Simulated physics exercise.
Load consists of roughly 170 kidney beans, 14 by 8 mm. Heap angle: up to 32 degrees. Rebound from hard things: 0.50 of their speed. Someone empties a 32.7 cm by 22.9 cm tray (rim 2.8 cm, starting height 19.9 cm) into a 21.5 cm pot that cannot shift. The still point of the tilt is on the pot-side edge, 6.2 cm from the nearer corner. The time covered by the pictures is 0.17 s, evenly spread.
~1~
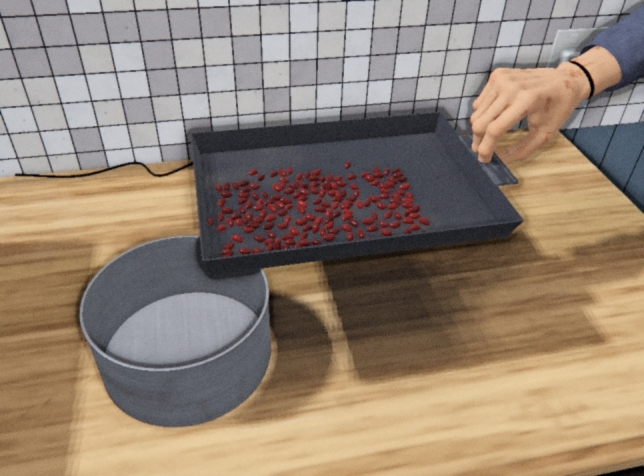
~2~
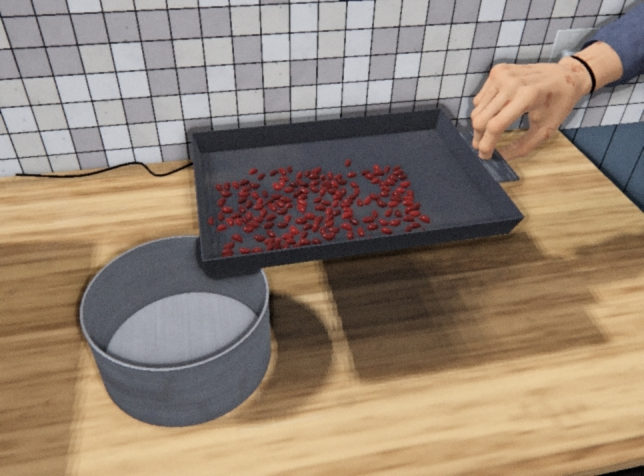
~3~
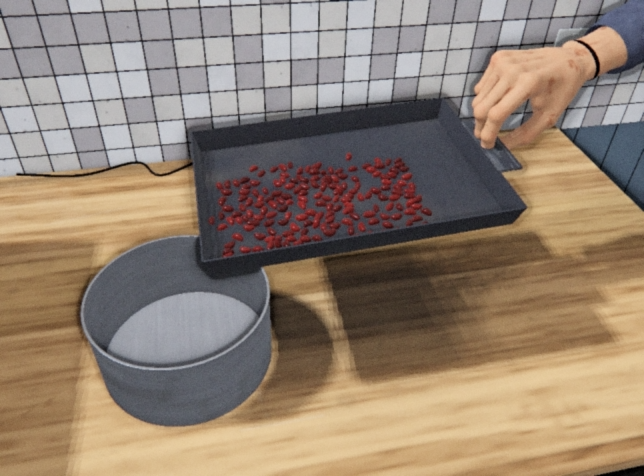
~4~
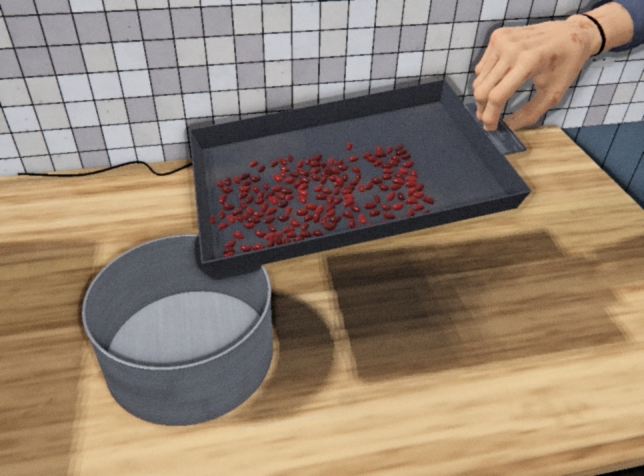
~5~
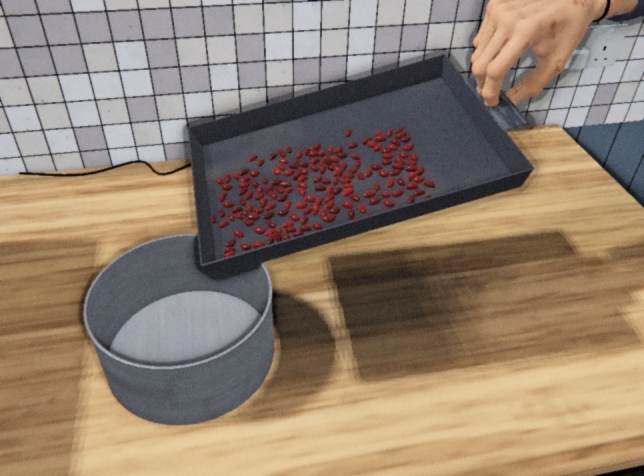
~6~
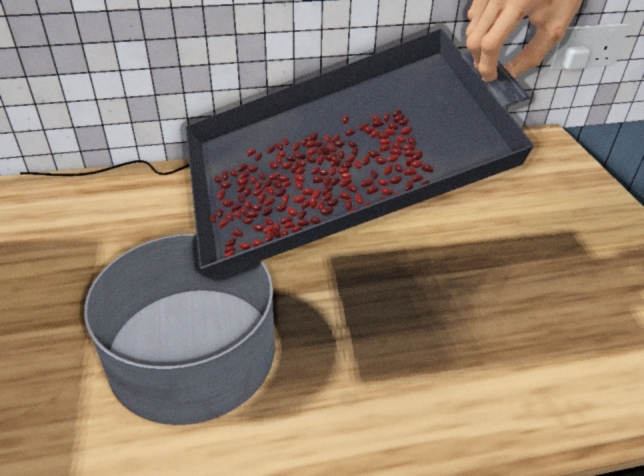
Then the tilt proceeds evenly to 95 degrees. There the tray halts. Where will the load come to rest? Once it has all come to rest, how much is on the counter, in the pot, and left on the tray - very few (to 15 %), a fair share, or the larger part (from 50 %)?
After it settles. Counter - very few, pot - the larger part, tray - very few.
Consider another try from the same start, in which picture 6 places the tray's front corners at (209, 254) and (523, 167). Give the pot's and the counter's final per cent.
Pot 90; counter 10.
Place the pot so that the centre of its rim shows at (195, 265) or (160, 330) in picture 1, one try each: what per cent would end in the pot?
That gives roughly 45 per cent and then 95 per cent.
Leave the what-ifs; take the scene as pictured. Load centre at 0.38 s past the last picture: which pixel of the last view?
(194, 245) or thereabouts.
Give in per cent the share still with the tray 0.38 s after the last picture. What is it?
I'd say close to 95 per cent.
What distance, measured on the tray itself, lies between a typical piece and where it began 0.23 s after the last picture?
Displacement on the tray: Roughly 4 cm.
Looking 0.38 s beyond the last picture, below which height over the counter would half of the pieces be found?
About 20 cm.
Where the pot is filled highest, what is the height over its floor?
Some 2.0 cm above the floor.
Then, 0.23 s after the last picture, tilt 58 degrees; the tray holds 100 %, the pot 0 %.
Then, 0.38 s after the last picture, tilt 83 degrees; the tray holds 95 %, the pot 0 %.
Then, 0.66 s after the last picture, tilt 95 degrees; the tray holds 5 %, the pot 85 %.
In the end, counter 0 %, pot 100 %, tray 0 %.
